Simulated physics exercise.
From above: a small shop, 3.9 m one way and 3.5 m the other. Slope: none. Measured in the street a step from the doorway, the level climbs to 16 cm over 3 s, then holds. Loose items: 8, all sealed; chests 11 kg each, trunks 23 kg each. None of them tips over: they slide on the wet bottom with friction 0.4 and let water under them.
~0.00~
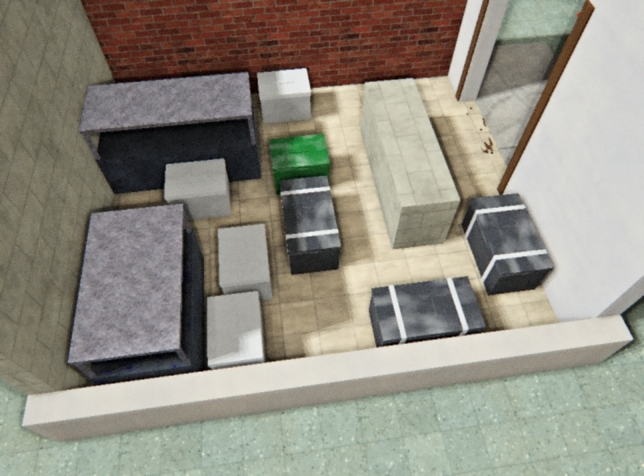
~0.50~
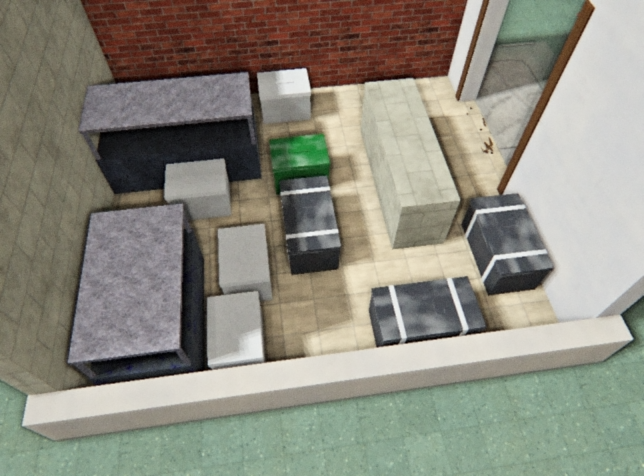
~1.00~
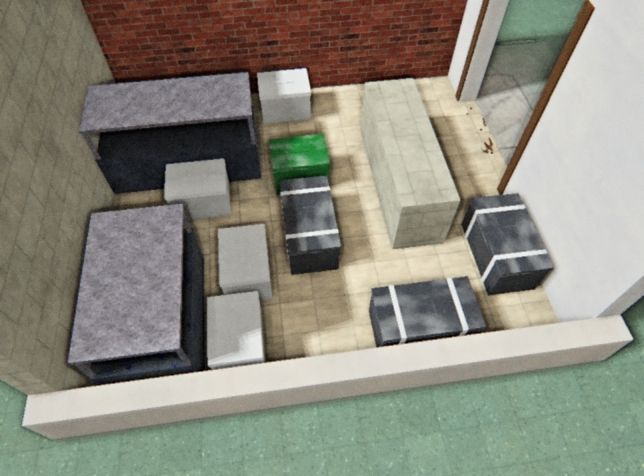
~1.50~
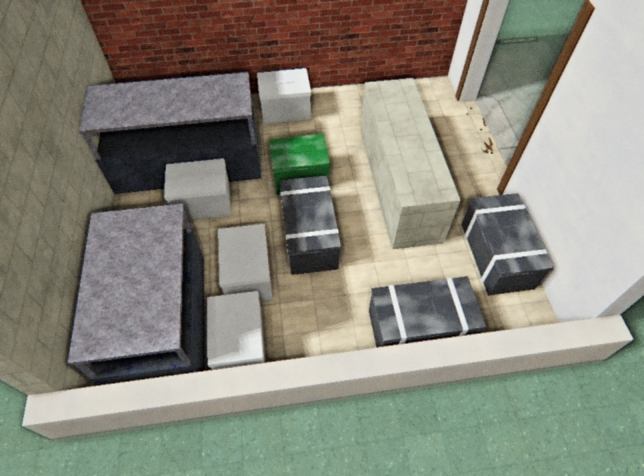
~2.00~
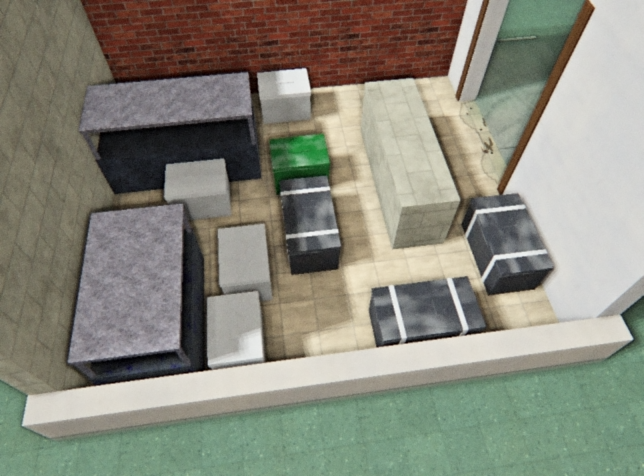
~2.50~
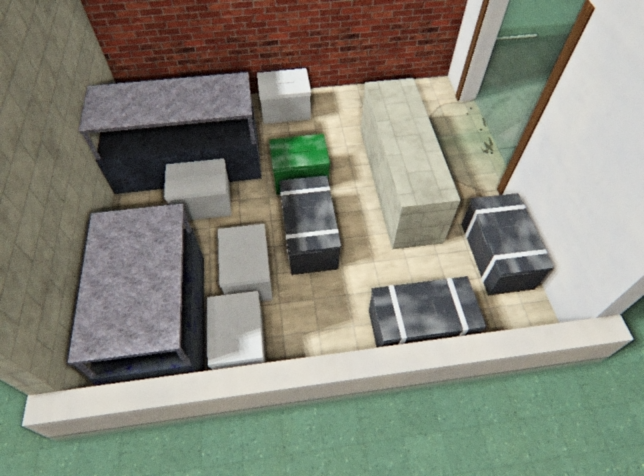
The clip shows a small brick-backed shop from above as greenish water covers the ground outside, then spreads just inside the doorway at upper right, while the green chest, pale boxes and strapped dark trunks stay still.
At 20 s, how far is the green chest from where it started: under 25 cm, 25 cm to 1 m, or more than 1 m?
The green chest is 25 cm to 1 m from its start.
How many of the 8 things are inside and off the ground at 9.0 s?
2 of them.
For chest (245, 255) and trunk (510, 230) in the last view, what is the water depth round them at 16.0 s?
Depth approx. 12 cm / 15 cm.
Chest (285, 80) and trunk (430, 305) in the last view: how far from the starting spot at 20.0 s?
One is off by 100 cm, the other by 150 cm, in the order asked.
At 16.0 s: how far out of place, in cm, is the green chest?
Displacement by then near 40 cm.
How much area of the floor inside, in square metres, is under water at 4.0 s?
At that time the wet patch spans about 2.5 m2.
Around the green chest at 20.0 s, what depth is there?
I'd say around 14 cm.
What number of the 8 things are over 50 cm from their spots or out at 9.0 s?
I count 3 of them.
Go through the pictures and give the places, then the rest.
In the first frame, the green chest at (299, 151), on the bottom; 0.0 m2 under water; 0 of 8 have shifted.
In the second frame, the green chest at (299, 151), on the bottom; water covers 0.0 m2; 0 of 8 have shifted.
In the third frame, the green chest at (299, 151) rests on the ground; 0.0 m2 under water; 0 of 8 have shifted.
In the fourth frame, the green chest at (299, 151) rests on the ground; 0.0 m2 under water; 0 of 8 have shifted.
In the fifth frame, the green chest at (299, 151), on the bottom; water covers 0.0 m2; 0 of 8 have shifted.
In the sixth frame, the green chest at (299, 151) rests on the ground; water covers 0.6 m2; 0 of 8 have shifted.
After 4.0 s the green chest is near (299, 151), 0.0 m from its start, aground; 0 afloat.
After 9.0 s the green chest is near (300, 152), 0.0 m from its start, afloat; 2 afloat.
After 16.0 s the green chest is near (334, 159), 0.4 m from its start, afloat; 8 afloat.
After 20.0 s the green chest is near (303, 95), 0.7 m from its start, afloat; 8 afloat.
